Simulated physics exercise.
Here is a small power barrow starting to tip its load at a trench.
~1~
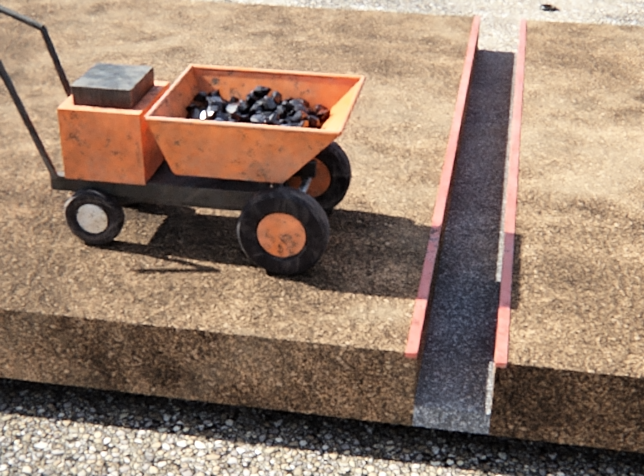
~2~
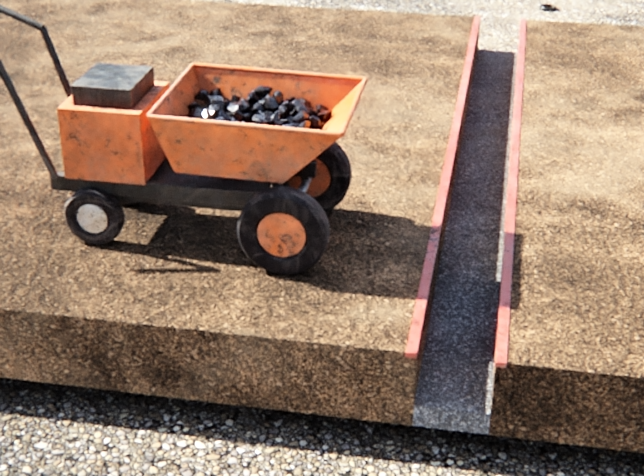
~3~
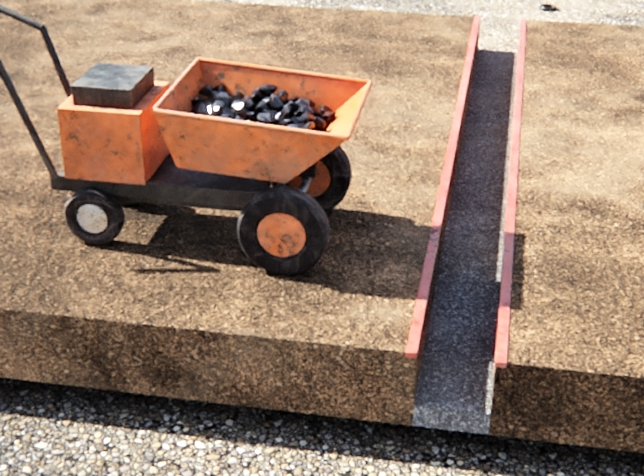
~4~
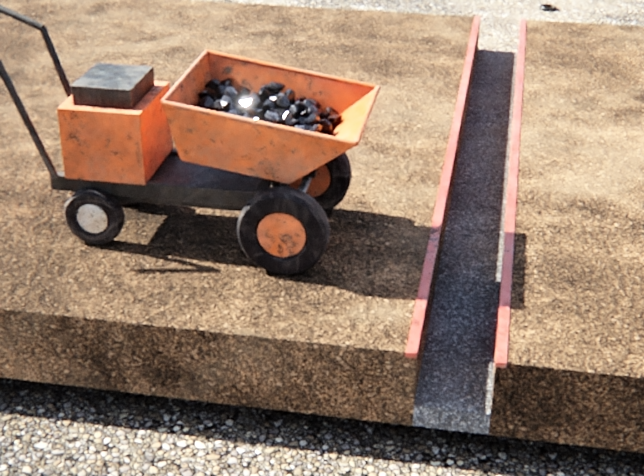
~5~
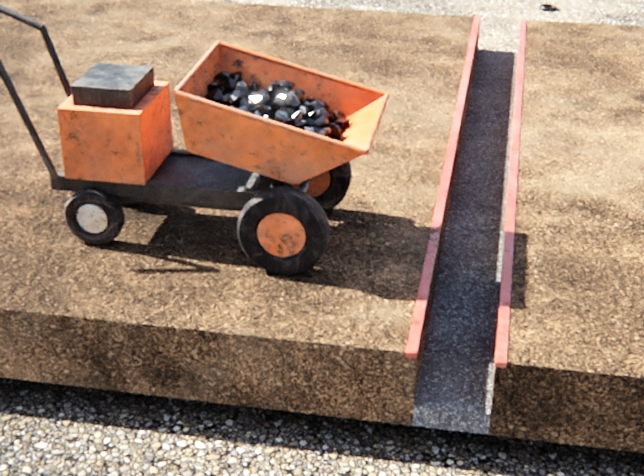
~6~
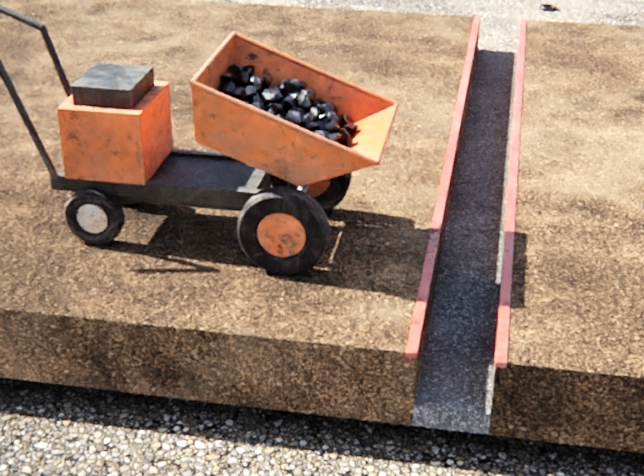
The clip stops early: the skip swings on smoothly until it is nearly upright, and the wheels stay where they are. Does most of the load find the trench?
The trench takes more than half.
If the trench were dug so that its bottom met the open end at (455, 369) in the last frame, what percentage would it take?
About 60 per cent.
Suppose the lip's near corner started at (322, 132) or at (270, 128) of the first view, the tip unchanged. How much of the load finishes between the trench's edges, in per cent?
The first gives 50 %, the second 10 %.
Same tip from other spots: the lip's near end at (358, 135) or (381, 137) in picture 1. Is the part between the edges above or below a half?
The first try: The larger part. The second: The larger part.
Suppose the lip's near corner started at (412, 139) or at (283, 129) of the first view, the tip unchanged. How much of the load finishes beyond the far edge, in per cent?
Near 30 % and 0 %.
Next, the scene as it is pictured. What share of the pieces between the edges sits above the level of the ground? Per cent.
Some 0 per cent.
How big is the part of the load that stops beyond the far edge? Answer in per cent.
Some 0 per cent.
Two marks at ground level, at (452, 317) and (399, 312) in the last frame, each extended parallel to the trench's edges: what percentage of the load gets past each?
Near 50 % and 70 %.
Shortly afterwards, skip tipped steeply; the whole lot in the skip.
Next, skip tipped right over; near two thirds in the skip; a little short of the trench; near a quarter in or heaped over the trench.
Some moments later, skip tipped right over; near a quarter in the skip; a little short of the trench; near two thirds in or heaped over the trench.
In the end, skip tipped right over; near a quarter in the skip; a little short of the trench; near two thirds in or heaped over the trench; none at all beyond it.
